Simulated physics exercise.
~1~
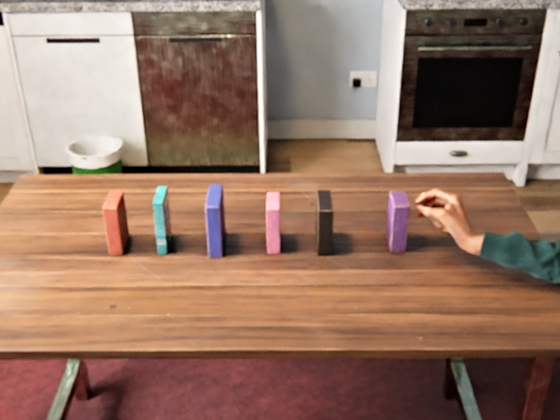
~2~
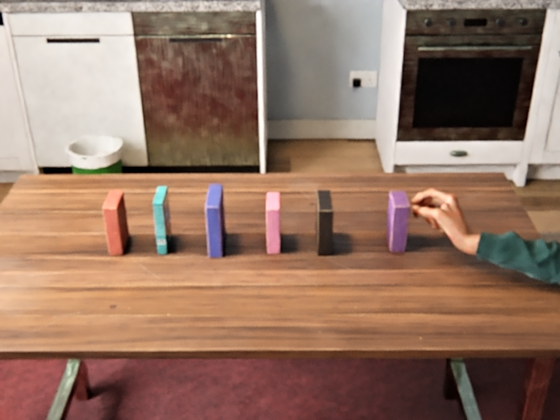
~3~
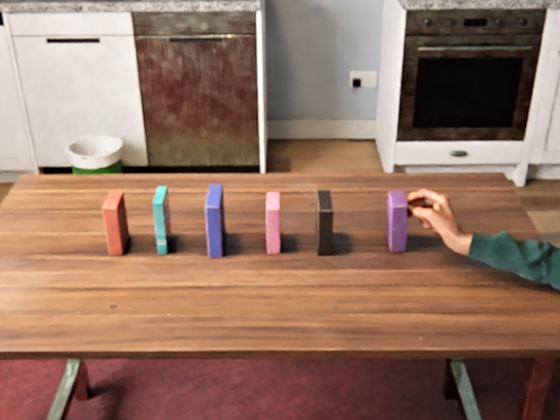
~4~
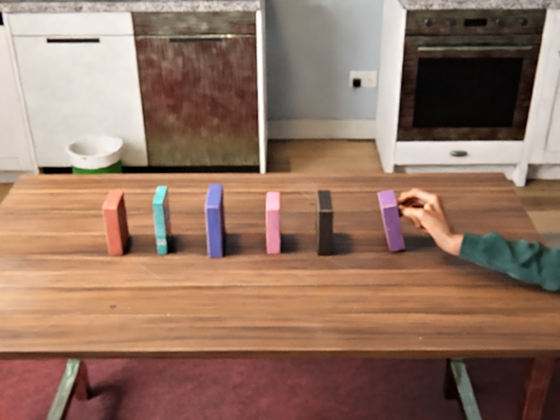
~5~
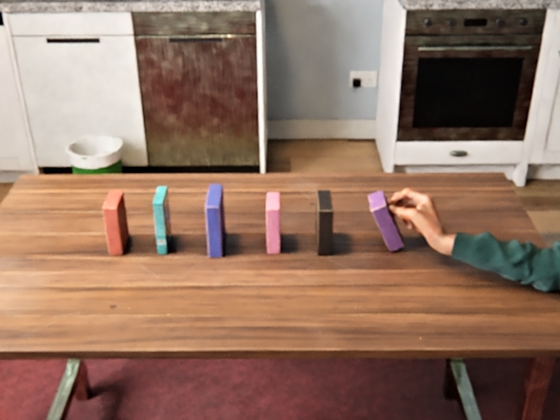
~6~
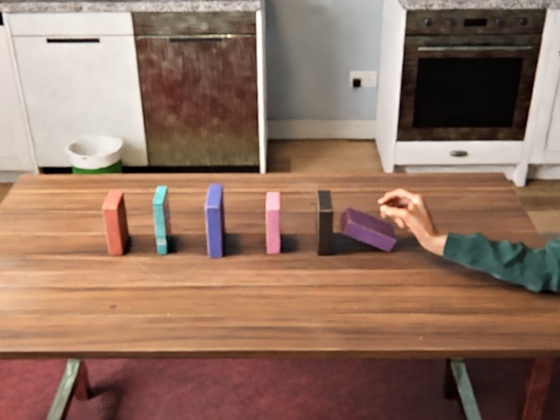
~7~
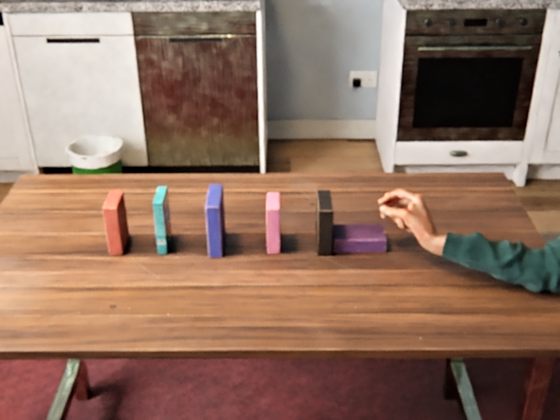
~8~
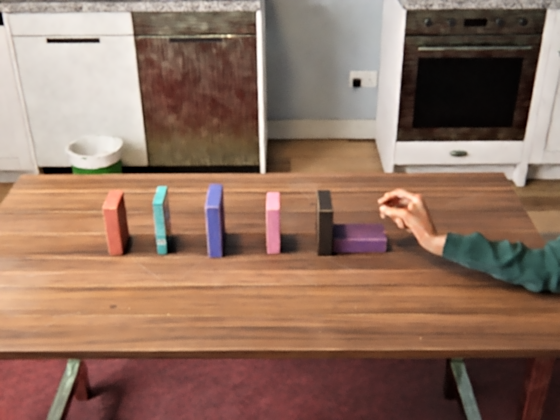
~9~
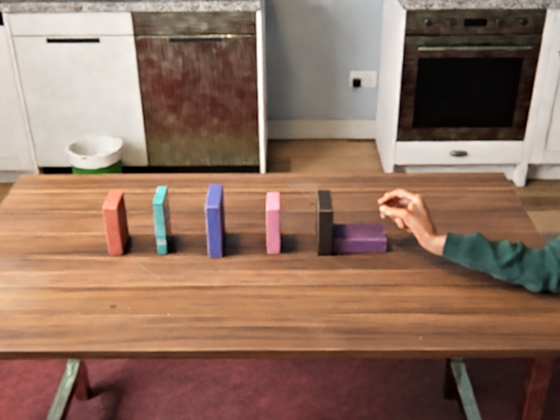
On a wooden table in a kitchen, a hand tips the purple board at the right end of a row of six upright blocks, and it falls leftward onto its side beside the black block, while the other five stay standing and the hand stays raised nearby.
